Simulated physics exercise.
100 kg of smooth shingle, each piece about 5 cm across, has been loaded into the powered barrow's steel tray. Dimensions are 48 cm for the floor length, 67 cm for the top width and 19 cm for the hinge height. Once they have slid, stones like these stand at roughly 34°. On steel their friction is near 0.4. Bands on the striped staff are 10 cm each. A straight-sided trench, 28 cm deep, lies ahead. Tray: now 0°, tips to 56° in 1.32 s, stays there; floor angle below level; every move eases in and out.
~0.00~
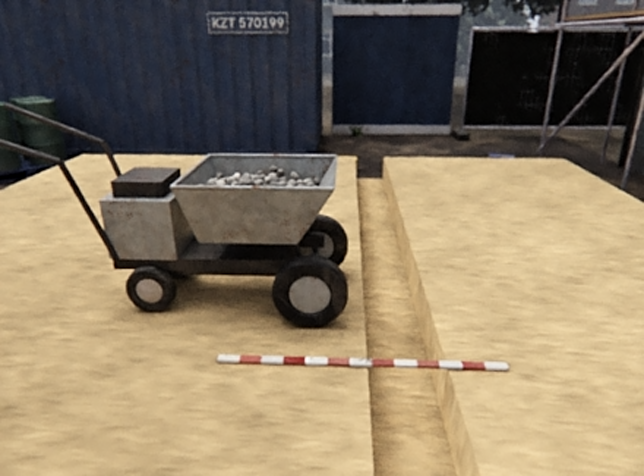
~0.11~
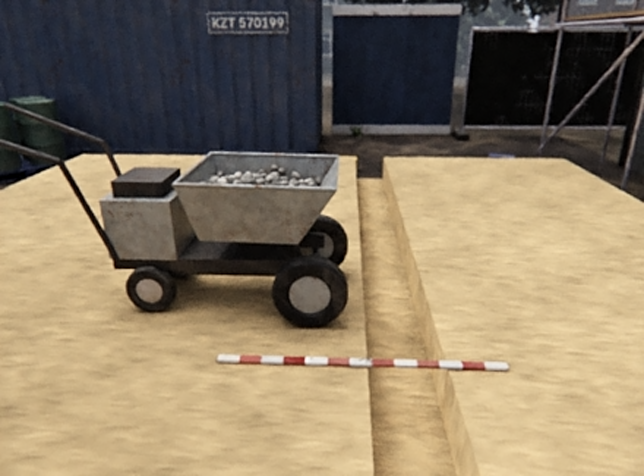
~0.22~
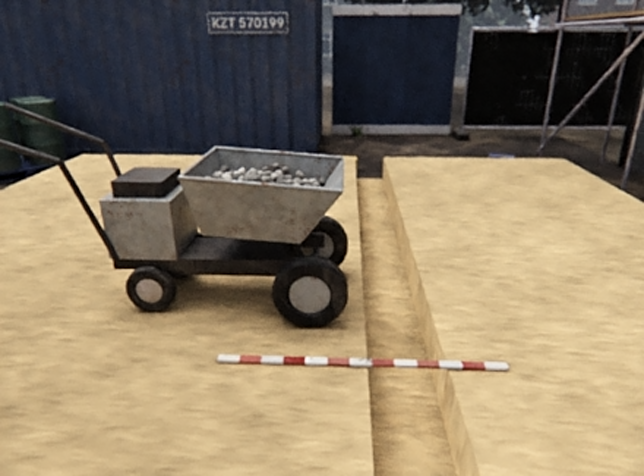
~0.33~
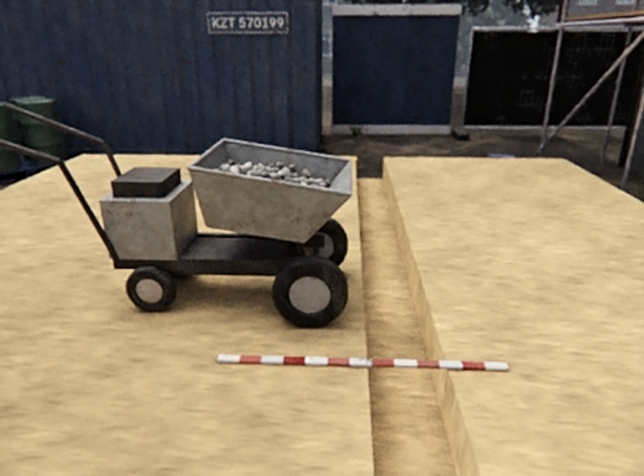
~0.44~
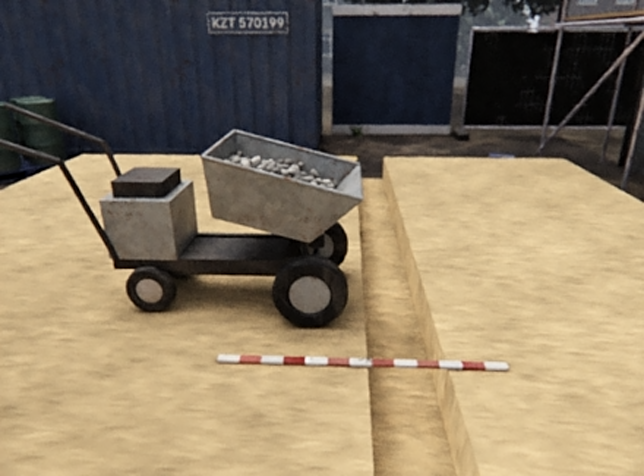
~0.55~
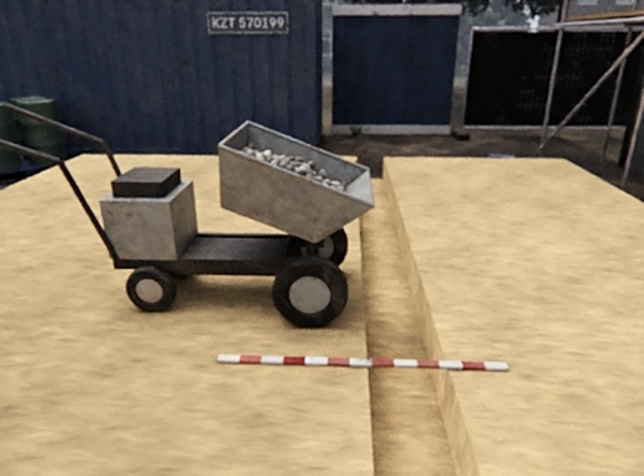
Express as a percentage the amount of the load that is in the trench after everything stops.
The amount is close to 20 per cent of the load.
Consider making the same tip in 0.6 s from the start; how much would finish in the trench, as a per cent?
Then some 10 per cent would.
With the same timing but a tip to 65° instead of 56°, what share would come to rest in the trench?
Some 35% would finish there.
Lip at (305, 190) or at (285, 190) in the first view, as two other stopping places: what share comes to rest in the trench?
First place roughly 35%, second roughly 45%.
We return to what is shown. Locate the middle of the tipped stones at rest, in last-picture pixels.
Roughly at (440, 299).
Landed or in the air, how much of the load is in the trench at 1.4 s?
About 5 per cent by then.
After 1.0 s the floor is at 47°; 100 % in the tray; the foremost stones are at (389, 223).
After 1.4 s the floor is at 56°; 91 % in the tray, 4 % in the trench, 6 % past the trench; the foremost stones are at (464, 302).
After 1.8 s the floor is at 56°; 71 % in the tray, 8 % in the trench, 21 % past the trench; the foremost stones are at (511, 292).
After 3.7 s the floor is at 56°; 55 % in the tray, 20 % in the trench, 25 % past the trench; the foremost stones are at (563, 291).
